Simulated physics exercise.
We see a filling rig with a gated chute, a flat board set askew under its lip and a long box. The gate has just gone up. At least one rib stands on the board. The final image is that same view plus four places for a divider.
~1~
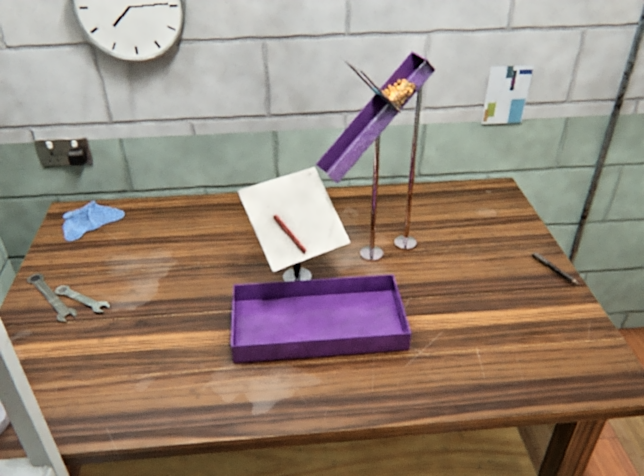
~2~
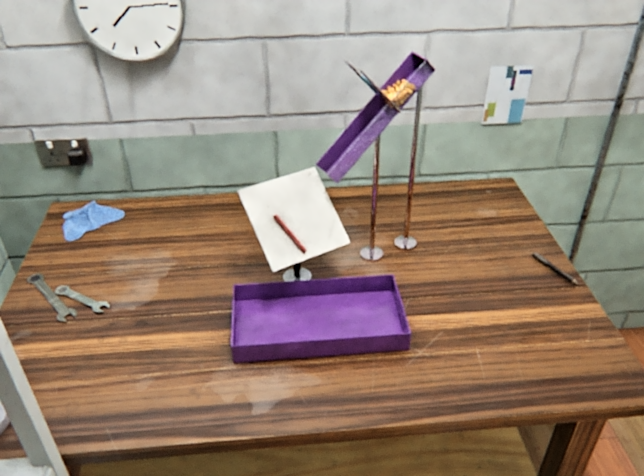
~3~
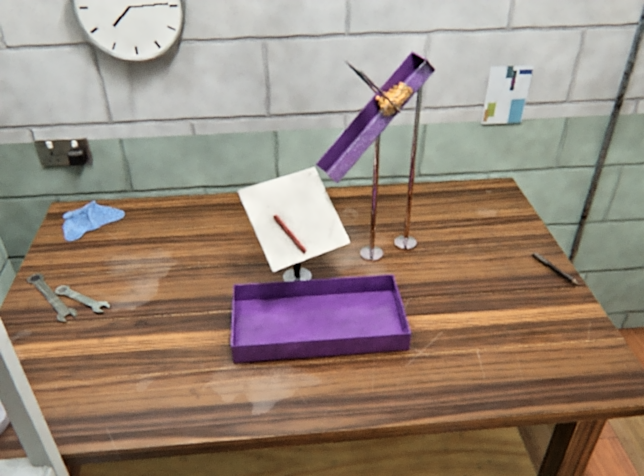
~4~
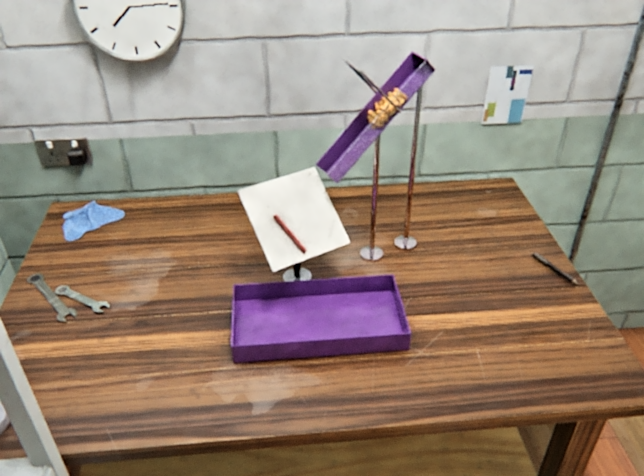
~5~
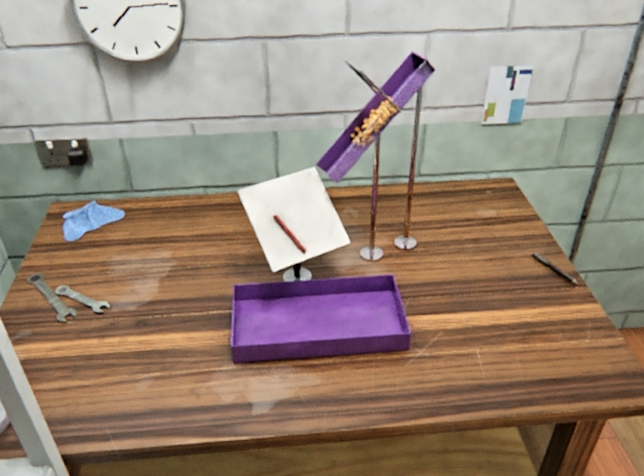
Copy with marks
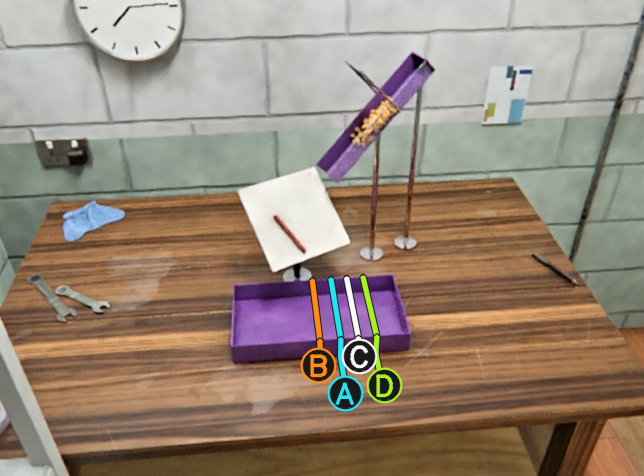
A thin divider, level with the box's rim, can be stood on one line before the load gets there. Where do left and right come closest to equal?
Use line A.
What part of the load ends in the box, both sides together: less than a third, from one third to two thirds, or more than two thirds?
More than two thirds.
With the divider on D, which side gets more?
More lands on the left.
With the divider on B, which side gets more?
The right side.
On the marked copy, line A crosses the front rim at (340, 338); line B crosses the front rim at (319, 339); line C crosses the front rim at (358, 337); line D crosses the front rim at (376, 335).
For line A, of what is caught, close to two thirds on the left of the divider, close to a third on the right.
For line B, of what is caught, a small share on the left of the divider, the bulk on the right.
For line C, of what is caught, all but a few on the left of the divider, a small share on the right.
For line D, of what is caught, the bulk on the left of the divider, close to a quarter on the right.
